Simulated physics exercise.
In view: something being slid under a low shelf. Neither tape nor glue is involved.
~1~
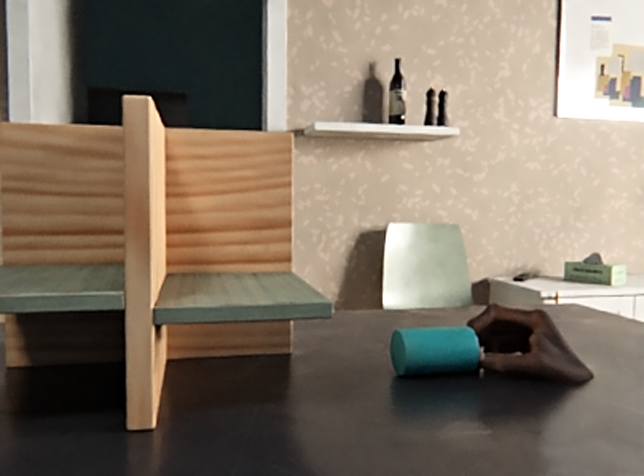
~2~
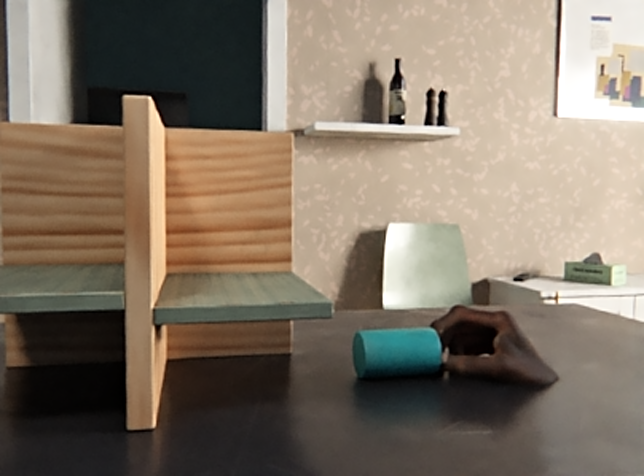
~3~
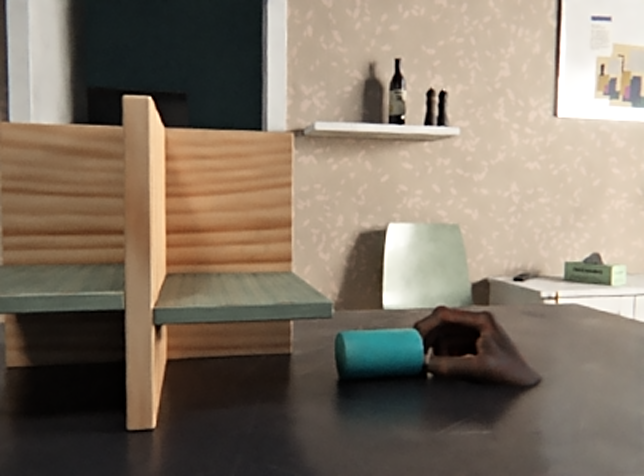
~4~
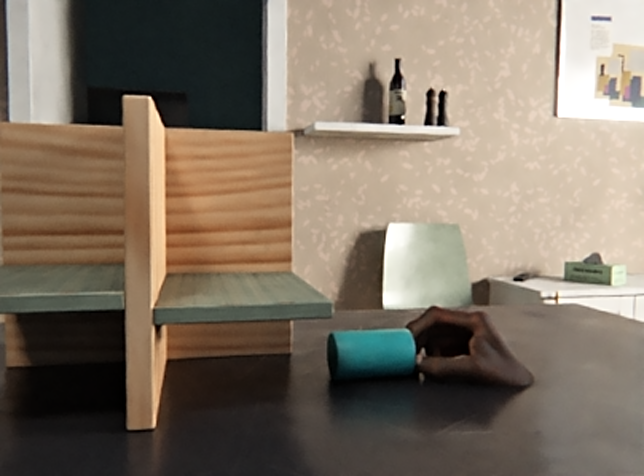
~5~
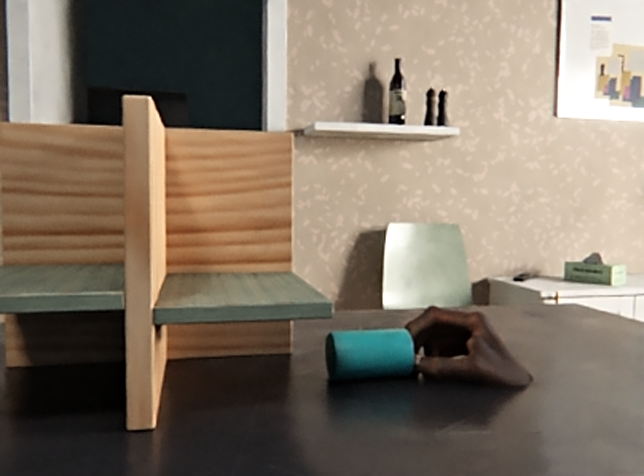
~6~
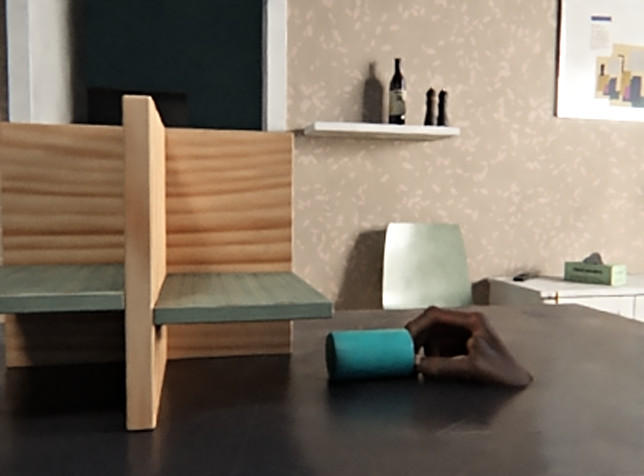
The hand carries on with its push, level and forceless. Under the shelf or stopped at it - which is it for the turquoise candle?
It has clearance.
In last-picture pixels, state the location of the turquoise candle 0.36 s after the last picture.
Roughly at pixel (330, 356).
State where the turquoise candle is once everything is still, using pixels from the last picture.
Looks like it settles somewhere around (267, 360).
Then, 0.36 s later than the last frame, turquoise candle sliding up to the opening near (330, 356).
When it is over, the turquoise candle goes under, near (267, 360).
